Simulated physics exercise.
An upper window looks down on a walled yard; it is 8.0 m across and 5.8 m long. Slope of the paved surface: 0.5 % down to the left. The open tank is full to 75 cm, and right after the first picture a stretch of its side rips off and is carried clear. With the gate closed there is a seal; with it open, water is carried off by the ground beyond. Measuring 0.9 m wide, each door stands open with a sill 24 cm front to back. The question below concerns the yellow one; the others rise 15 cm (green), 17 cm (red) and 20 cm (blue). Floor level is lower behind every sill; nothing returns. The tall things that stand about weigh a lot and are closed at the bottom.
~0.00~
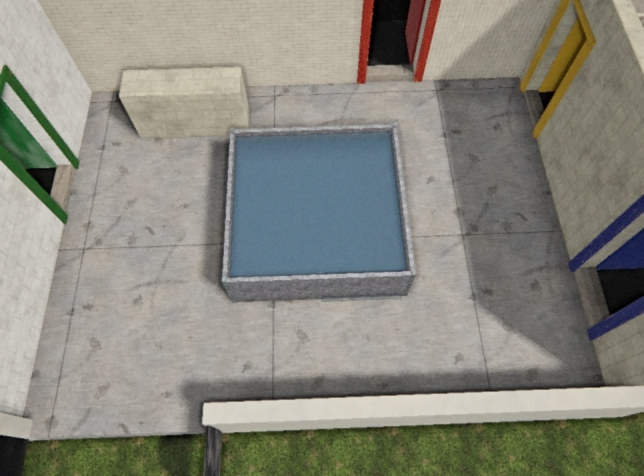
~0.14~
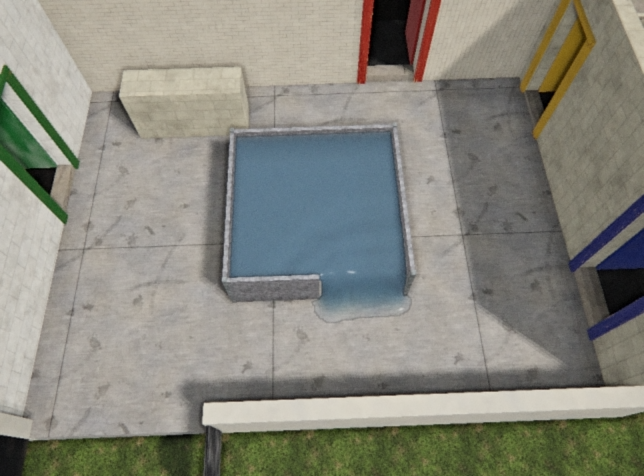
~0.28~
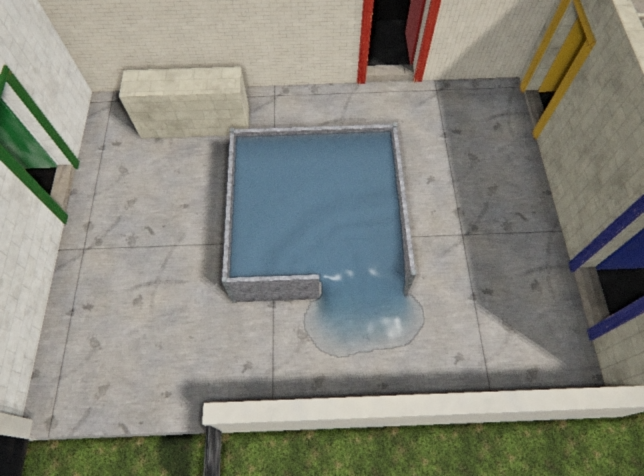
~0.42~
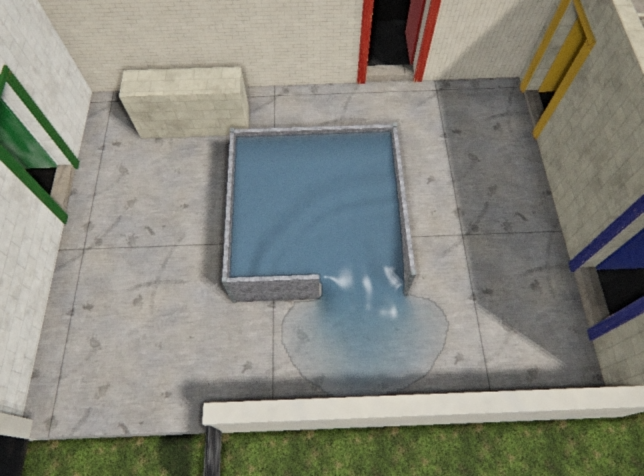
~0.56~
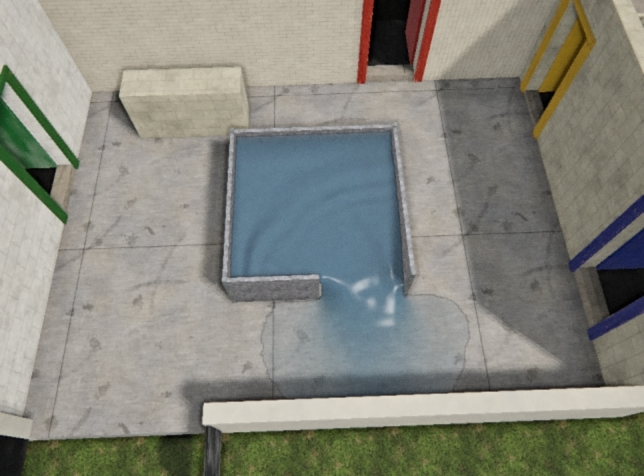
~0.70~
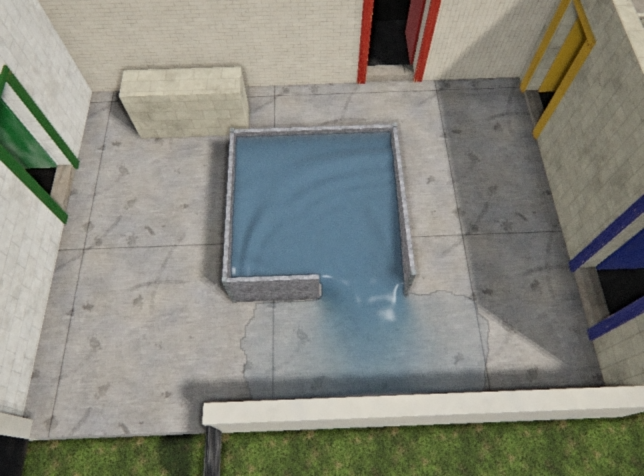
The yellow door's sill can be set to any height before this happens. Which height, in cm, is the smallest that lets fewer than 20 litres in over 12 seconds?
The smallest is roughly 10.5 cm.
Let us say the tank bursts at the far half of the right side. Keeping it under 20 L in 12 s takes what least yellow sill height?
Near 32 cm.
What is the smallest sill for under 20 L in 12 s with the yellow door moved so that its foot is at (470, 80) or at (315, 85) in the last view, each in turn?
Roughly 15 cm for the first and 8.5 cm for the second.
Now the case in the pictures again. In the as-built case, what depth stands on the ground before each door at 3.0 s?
In cm: Green 0, yellow 0, red 0, blue 27.
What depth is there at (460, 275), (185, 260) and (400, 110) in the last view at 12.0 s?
Taking the spots in order: About 3, 5 and 11 centimetres.
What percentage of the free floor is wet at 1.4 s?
Around 15 per cent of the free floor.
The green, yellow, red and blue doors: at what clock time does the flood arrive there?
Green 3.4 s, yellow 3.2 s, red 4.5 s, blue 1.8 s.
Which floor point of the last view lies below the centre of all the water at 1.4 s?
The water is centred around (329, 258) in the last picture's pixels.
After 1.4 s water covers 15 % of the floor, deepest (53 cm) near (381, 405); it has not reached the yellow door.
After 3.0 s water covers 45 % of the floor, deepest (42 cm) near (590, 396); it has not reached the yellow door.
After 12.0 s water covers 100 % of the floor, deepest (14 cm) near (50, 294); 10 cm at the yellow door, 68 litres in over its 7 cm sill.
At the yellow door as built, the water arrived by 3.2 s and peaked near 12 cm at 9.4 s.
With a sill of 9 cm, 38 litres would have come in within the 12 s; with 12.5 cm, 9 litres. So under 20 litres takes about 10.5 cm.
